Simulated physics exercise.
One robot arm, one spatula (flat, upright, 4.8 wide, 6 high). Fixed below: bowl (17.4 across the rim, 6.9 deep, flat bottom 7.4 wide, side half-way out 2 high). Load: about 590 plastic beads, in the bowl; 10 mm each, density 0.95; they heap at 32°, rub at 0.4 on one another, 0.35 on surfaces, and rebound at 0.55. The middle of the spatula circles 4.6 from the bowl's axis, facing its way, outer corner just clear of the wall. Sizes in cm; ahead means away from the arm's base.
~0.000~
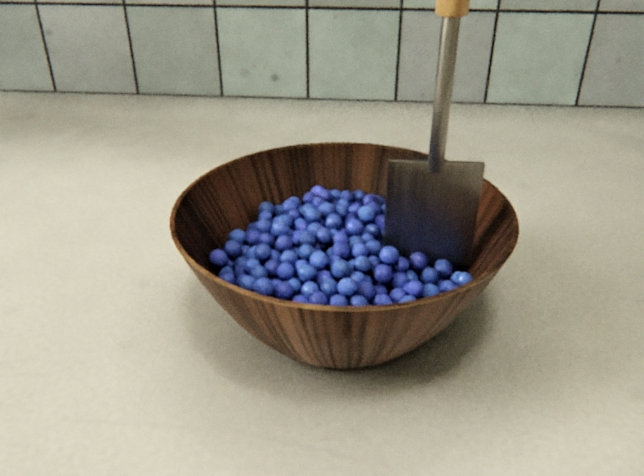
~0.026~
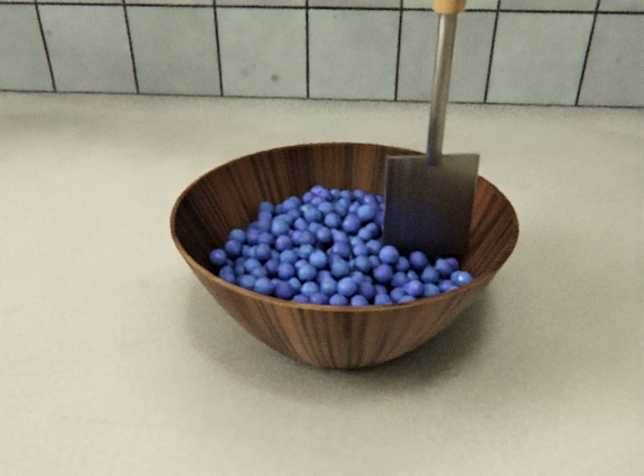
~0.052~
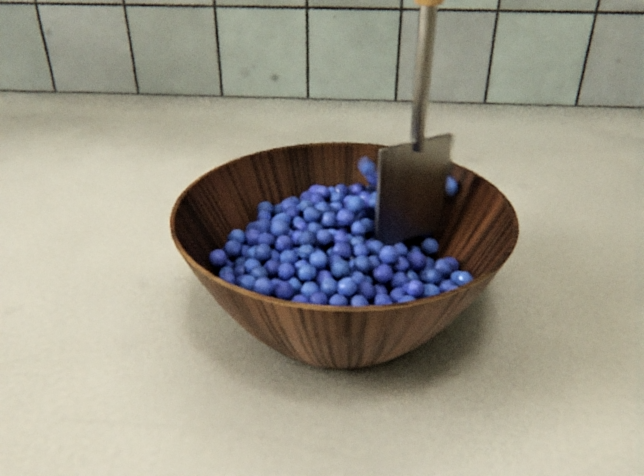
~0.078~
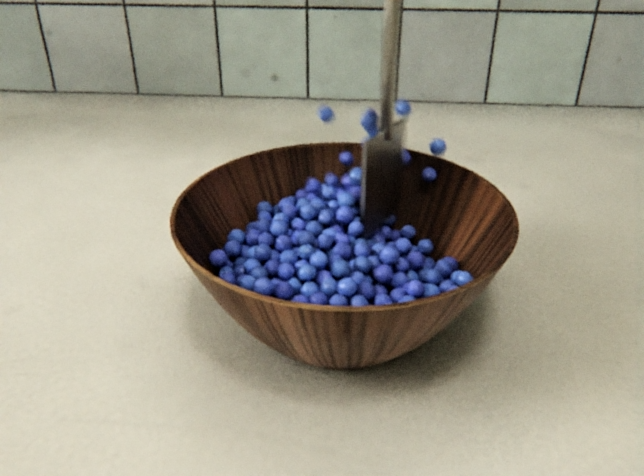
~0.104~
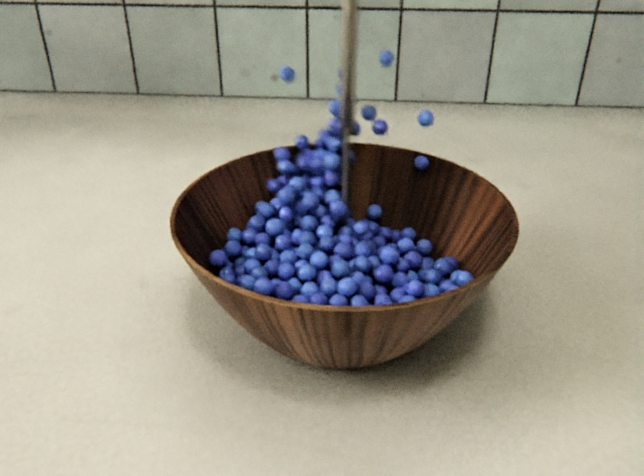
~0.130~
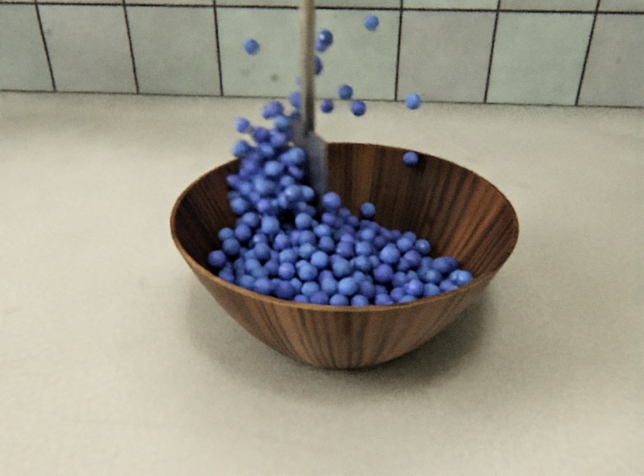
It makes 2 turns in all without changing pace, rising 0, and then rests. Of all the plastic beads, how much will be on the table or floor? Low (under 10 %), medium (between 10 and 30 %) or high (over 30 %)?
Share on the table or floor: High (over 30 %).
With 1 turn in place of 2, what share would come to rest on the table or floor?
In that case some 25 per cent.
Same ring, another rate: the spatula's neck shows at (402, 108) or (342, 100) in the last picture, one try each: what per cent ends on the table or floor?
Some 20 and 35 per cent.
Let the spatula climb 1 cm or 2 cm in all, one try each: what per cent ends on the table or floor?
About 25 and 25 per cent.
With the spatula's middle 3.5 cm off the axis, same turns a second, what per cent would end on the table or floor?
It would be near 55 per cent.
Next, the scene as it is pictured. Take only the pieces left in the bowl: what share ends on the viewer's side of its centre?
About 50 per cent.
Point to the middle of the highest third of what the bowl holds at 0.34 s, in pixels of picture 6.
At about (433, 241).
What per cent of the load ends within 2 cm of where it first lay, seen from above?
Roughly 45 per cent.
After 0.34 s, 351° round, highest piece 12 above the table; 468 in the bowl, 50 on the table or floor, 76 in flight or on the tool.
After 0.56 s, 222° round, highest piece 10 above the table; 389 in the bowl, 159 on the table or floor, 46 in flight or on the tool.
After 0.87 s, 0° round, highest piece 6 above the table; 366 in the bowl, 223 on the table or floor, 5 in flight or on the tool.
After 1.57 s, 0° round, highest piece 4 above the table; 366 in the bowl, 228 on the table or floor.
In the end, 366 in the bowl, 228 on the table or floor. That is 38 % on the table or floor.
